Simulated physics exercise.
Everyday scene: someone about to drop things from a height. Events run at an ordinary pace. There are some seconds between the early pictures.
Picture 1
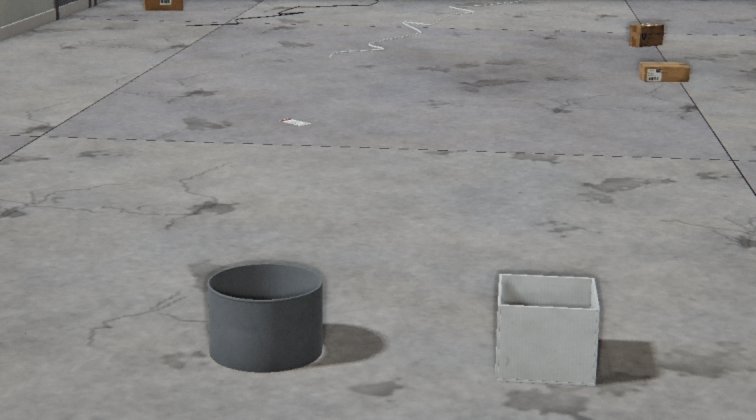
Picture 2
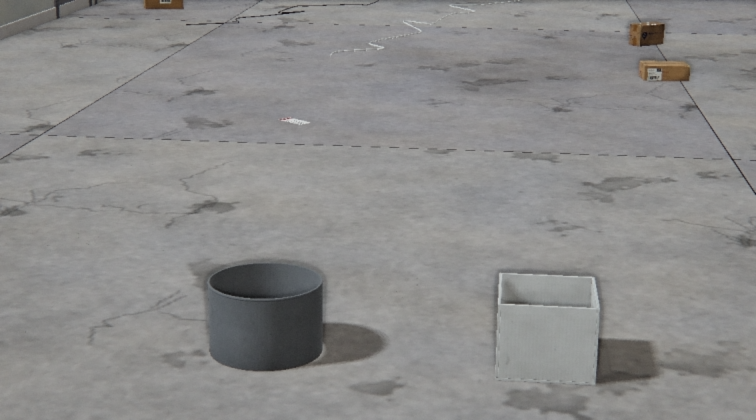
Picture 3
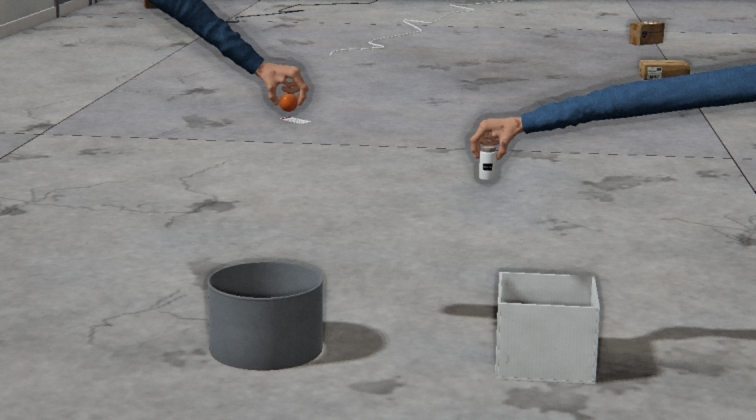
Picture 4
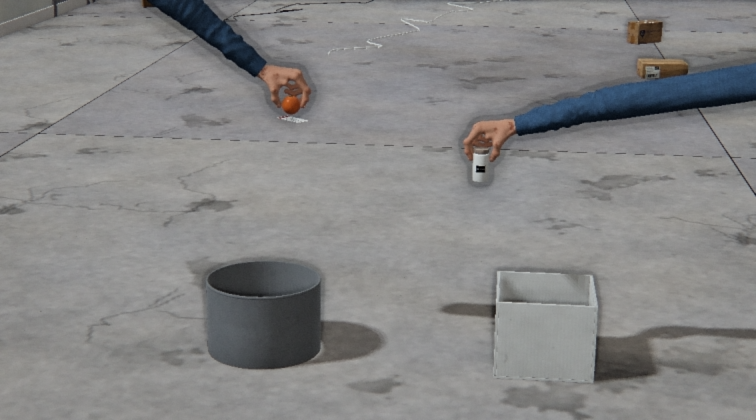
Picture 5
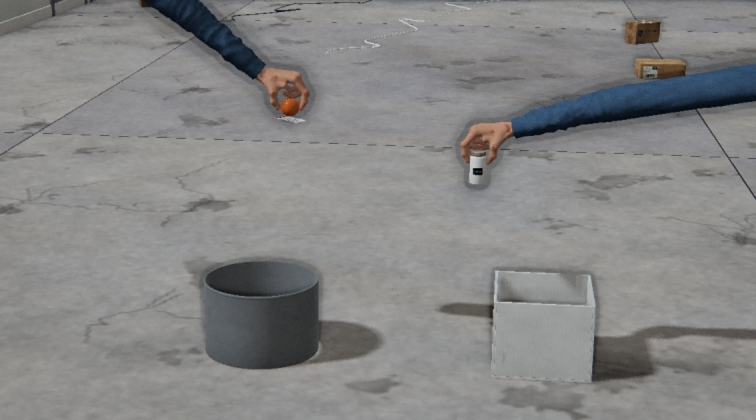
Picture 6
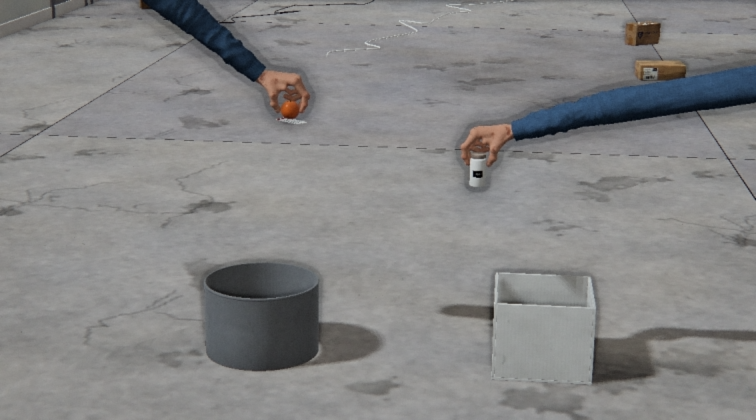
On a concrete floor, two hands appear holding a tomato and a shaker, barely moving.
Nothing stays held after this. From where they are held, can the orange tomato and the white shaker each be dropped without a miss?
Here the orange tomato can, the white shaker cannot.
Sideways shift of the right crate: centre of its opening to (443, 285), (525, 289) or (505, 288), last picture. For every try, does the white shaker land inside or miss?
Log: Run one winds up within, run two winds up out, run three winds up within.
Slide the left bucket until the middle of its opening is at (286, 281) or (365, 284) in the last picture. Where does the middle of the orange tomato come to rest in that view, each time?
It comes to rest at (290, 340) and (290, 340).
Then, 0.24 s on from there, orange tomato on its way down near (291, 176); white shaker on its way down near (476, 235).
Then, 0.42 s on from there, orange tomato on its way down near (292, 339); white shaker at the bottom near (472, 333).
In the end, the orange tomato is caught, near (292, 340); the white shaker falls beside it, near (472, 345).
